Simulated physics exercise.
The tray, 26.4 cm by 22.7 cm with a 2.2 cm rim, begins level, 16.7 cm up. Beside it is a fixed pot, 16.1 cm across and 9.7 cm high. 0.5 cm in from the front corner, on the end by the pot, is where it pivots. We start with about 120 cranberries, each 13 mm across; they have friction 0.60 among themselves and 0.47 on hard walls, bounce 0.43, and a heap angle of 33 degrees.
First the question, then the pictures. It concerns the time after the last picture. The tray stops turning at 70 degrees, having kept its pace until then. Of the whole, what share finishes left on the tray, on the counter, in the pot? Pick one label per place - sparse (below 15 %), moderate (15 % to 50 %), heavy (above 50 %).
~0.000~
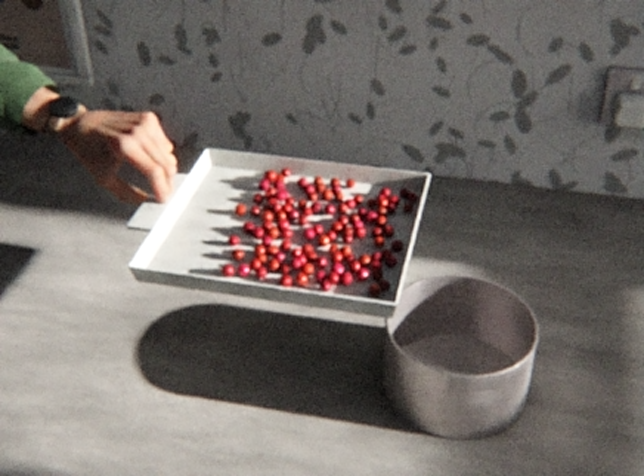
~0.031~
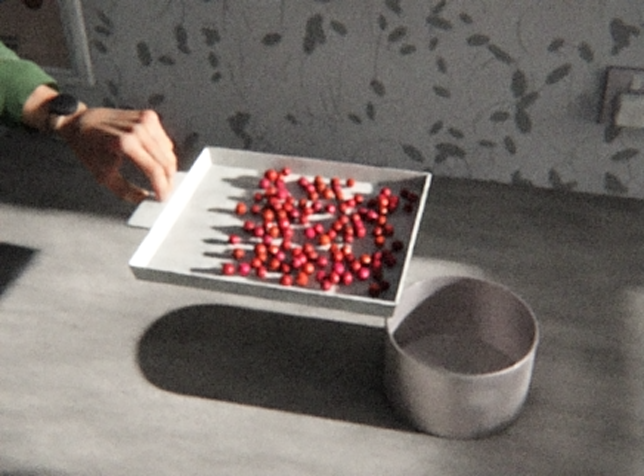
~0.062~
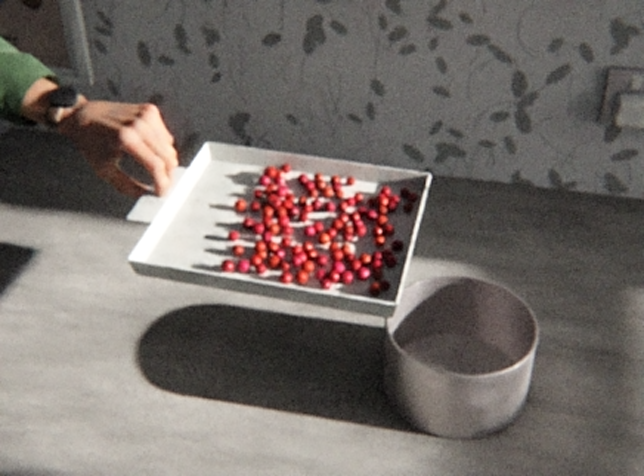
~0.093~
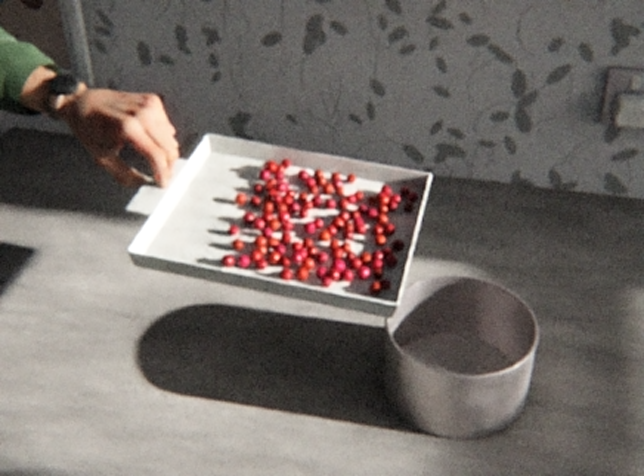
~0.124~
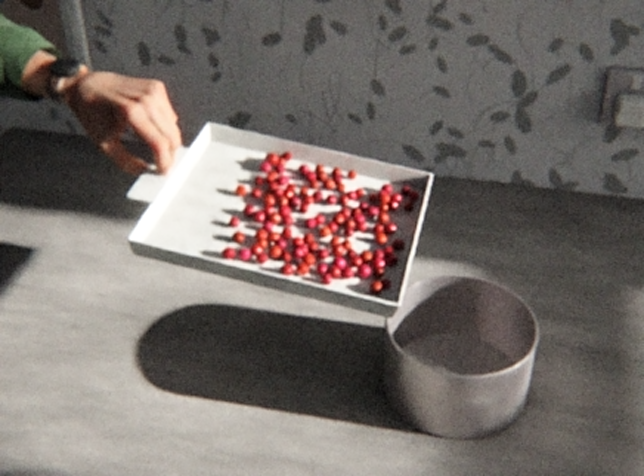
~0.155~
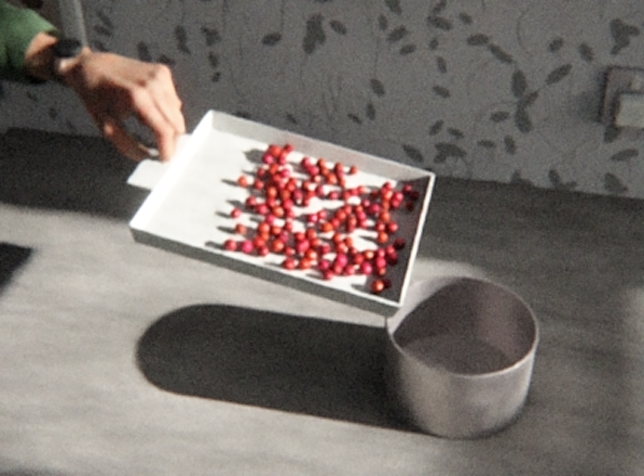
Left on the tray: Heavy; counter: Sparse; pot: Sparse.
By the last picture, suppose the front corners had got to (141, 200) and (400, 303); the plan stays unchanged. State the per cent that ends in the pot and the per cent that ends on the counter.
Pot: 30, counter: 20.
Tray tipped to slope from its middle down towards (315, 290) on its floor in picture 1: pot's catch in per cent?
Near 0 percent, give or take.
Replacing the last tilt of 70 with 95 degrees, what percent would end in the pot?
70 per cent.
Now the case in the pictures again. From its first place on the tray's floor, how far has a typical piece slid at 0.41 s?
Displacement on the tray: About 3 cm.
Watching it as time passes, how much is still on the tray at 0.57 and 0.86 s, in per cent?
Close to 100 at the first time and 95 at the second.
Then, at 0.41 s, tilt 41 degrees; the tray holds 100 %, the pot 0 %.
After 0.57 s, tilt 60 degrees; the tray holds 100 %, the pot 0 %.
Then, at 0.86 s, tilt 70 degrees; the tray holds 95 %, the pot 5 %.
In the end, at 1.6 s, tray 90 %, counter 5 %, pot 5 %.
